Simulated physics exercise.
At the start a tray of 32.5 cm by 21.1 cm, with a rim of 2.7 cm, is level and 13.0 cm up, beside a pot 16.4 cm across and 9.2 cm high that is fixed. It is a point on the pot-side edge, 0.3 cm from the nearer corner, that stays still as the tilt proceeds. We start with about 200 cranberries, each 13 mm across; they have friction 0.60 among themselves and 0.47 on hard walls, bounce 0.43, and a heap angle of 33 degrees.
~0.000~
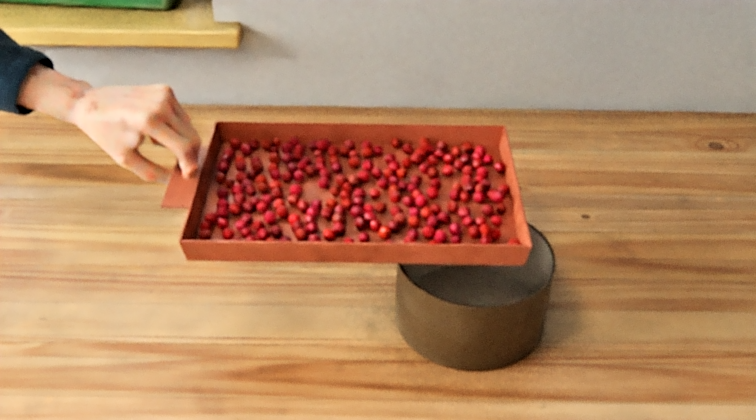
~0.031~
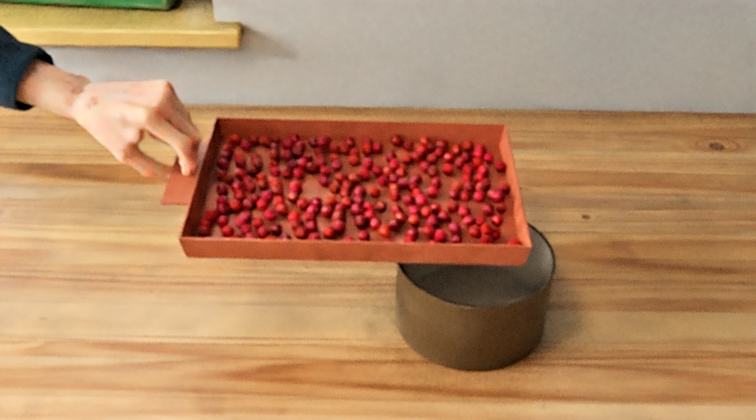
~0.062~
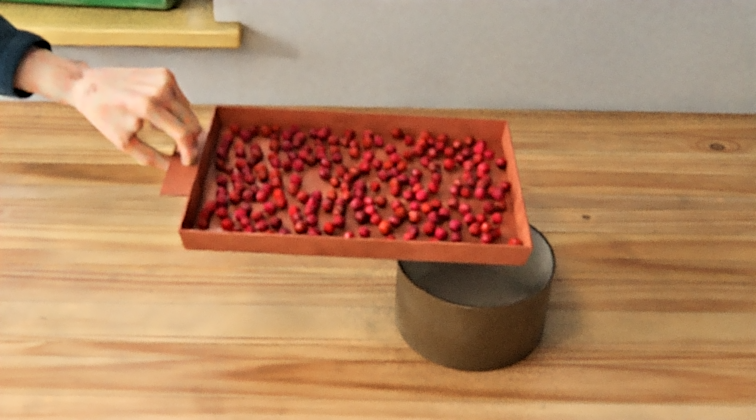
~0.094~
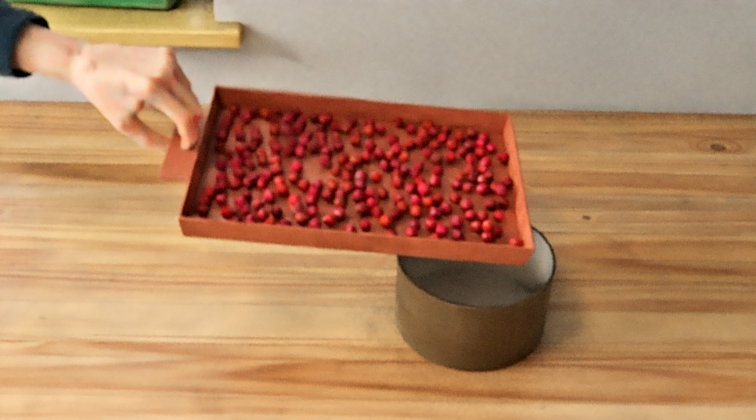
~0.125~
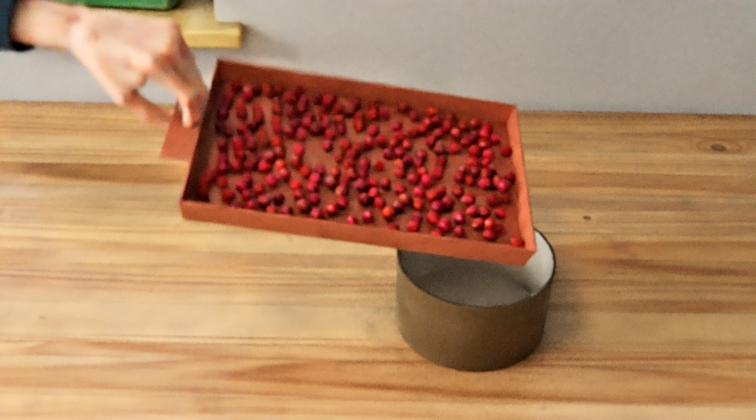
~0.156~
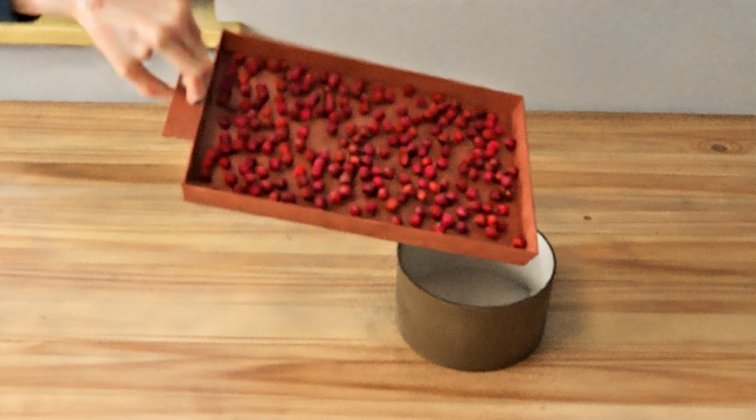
Shallow reddish tray of red cranberries tilting down to the right above a dark round pot as a hand raises its left end.
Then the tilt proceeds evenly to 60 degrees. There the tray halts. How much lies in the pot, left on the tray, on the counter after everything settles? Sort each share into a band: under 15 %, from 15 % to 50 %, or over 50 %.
Pot: Under 15 %; left on the tray: From 15 % to 50 %; counter: Over 50 %.
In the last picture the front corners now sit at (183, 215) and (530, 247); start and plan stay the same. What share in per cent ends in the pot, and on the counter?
Pot 0; counter 15.
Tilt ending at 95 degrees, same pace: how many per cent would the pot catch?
I'd say close to 0 percent.
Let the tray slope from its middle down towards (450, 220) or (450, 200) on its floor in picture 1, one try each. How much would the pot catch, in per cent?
Roughly 0 % for the first direction, roughly 0 % for the second.
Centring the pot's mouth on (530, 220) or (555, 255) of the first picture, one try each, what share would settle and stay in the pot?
Close to 0 in a hundred, then close to 5 in a hundred.
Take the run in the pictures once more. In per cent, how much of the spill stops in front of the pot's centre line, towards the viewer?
Share: Roughly 100 %.
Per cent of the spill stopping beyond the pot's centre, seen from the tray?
Share past the middle: Roughly 100 percent.
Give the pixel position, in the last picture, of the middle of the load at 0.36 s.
At that time the load is centred around (437, 120).
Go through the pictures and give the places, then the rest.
In the first picture, tray tilt 0 degrees, front corners at (184, 238) and (527, 243); middle of the pieces at (348, 188); pot at (476, 253).
In the second picture, tray tilt 1 degrees, front corners at (184, 236) and (527, 244); middle of the pieces at (348, 185).
In the third picture, tray tilt 3 degrees, front corners at (183, 228) and (528, 244), lowest corner right front; middle of the pieces at (348, 179).
In the fourth picture, tray tilt 7 degrees, front corners at (183, 215) and (530, 246), lowest corner right front; middle of the pieces at (350, 168).
In the fifth picture, tray tilt 13 degrees, front corners at (184, 199) and (532, 247), lowest corner right front; middle of the pieces at (352, 154).
In the sixth picture, tray tilt 19 degrees, front corners at (188, 182) and (534, 249), lowest corner right front; middle of the pieces at (357, 140); pot at (476, 254). The tray's pace is about 195 degrees a second.
Then, at 0.28 s, tilt 43 degrees; the tray holds 100 %, the pot 0 %.
Then, at 0.36 s, tilt 57 degrees; the tray holds 100 %, the pot 0 %.
After 0.57 s, tilt 60 degrees; the tray holds 70 %, the pot 0 %.
At rest (1.6 s), pot 0 %, tray 40 %, counter 60 %.
